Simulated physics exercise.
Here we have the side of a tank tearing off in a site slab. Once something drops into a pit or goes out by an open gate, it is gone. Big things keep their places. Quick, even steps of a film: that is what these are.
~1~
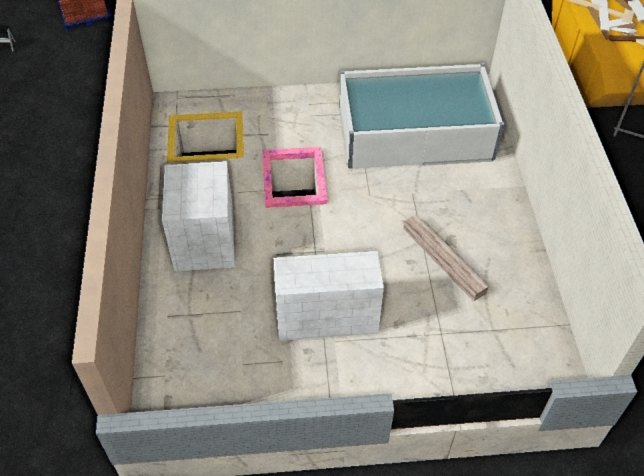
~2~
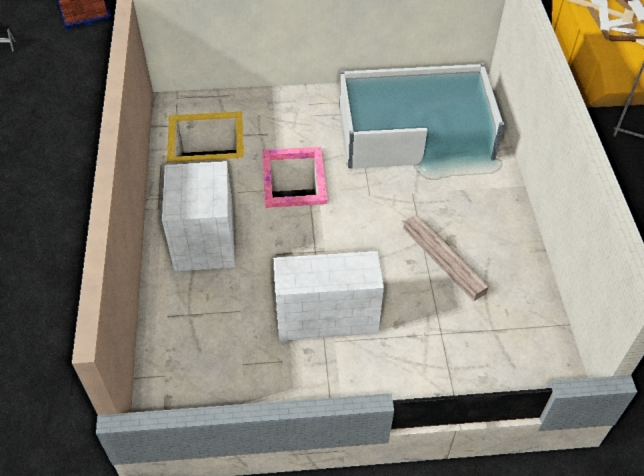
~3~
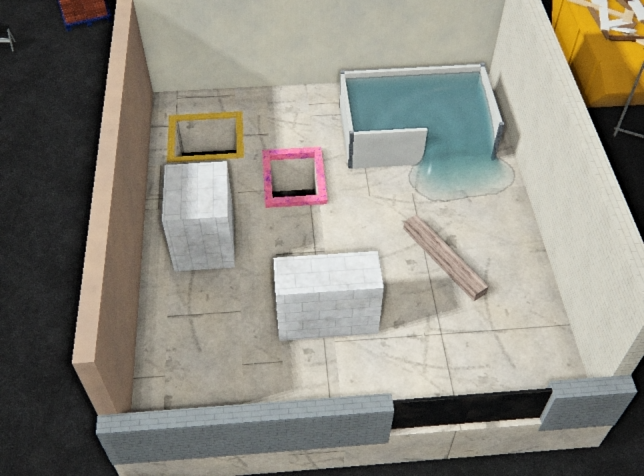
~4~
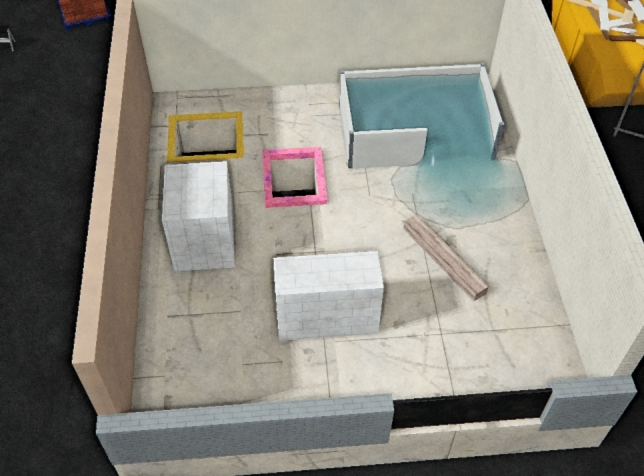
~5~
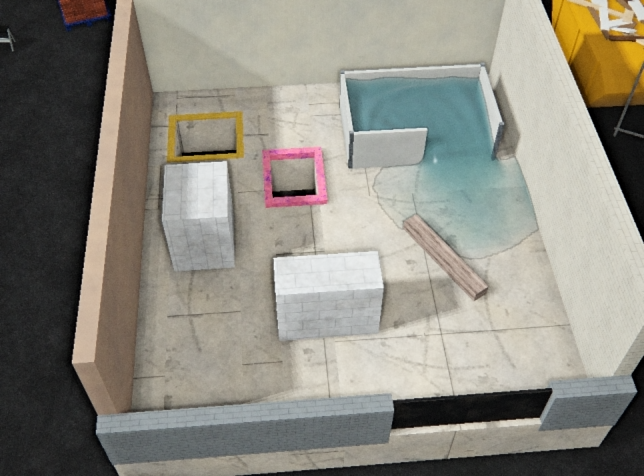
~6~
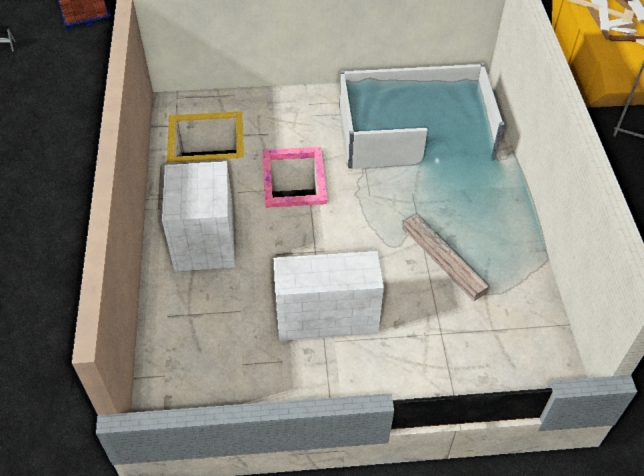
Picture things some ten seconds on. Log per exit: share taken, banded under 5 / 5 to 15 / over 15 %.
Log - gate: Under 5 %; pink pit: Under 5 %; yellow pit: 5 to 15 %.
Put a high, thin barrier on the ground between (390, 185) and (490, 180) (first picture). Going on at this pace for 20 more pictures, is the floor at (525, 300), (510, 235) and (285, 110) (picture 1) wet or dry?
Swamped, swamped, untouched.
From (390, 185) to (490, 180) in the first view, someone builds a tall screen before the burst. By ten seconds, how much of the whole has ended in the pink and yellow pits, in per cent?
Shares in percent - pink: 10; yellow: 4.
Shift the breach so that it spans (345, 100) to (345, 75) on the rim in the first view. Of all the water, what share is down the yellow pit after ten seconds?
Yellow: 55 %.
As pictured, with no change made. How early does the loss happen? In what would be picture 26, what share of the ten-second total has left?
Around 0 per cent.
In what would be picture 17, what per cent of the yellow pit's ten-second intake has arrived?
I'd say some 0 per cent.
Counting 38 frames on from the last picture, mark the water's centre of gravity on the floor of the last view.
Centre of mass: Roughly (376, 276).
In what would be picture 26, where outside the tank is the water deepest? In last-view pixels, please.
Somewhere around pixel (595, 402).
A moment on, water covers 25 % of the floor; the gate 0 %, the pink pit 0 %, the yellow pit 0 %.
Next, water covers 30 % of the floor; the gate 0 %, the pink pit 0 %, the yellow pit 0 %.
Then, water covers 50 % of the floor; the gate 0 %, the pink pit 0 %, the yellow pit 0 %.
Later, water covers 75 % of the floor; the gate 0 %, the pink pit 0 %, the yellow pit 0 %.
In the end, water covers 95 % of the floor; the gate 0 %, the pink pit 0 %, the yellow pit 8 %.
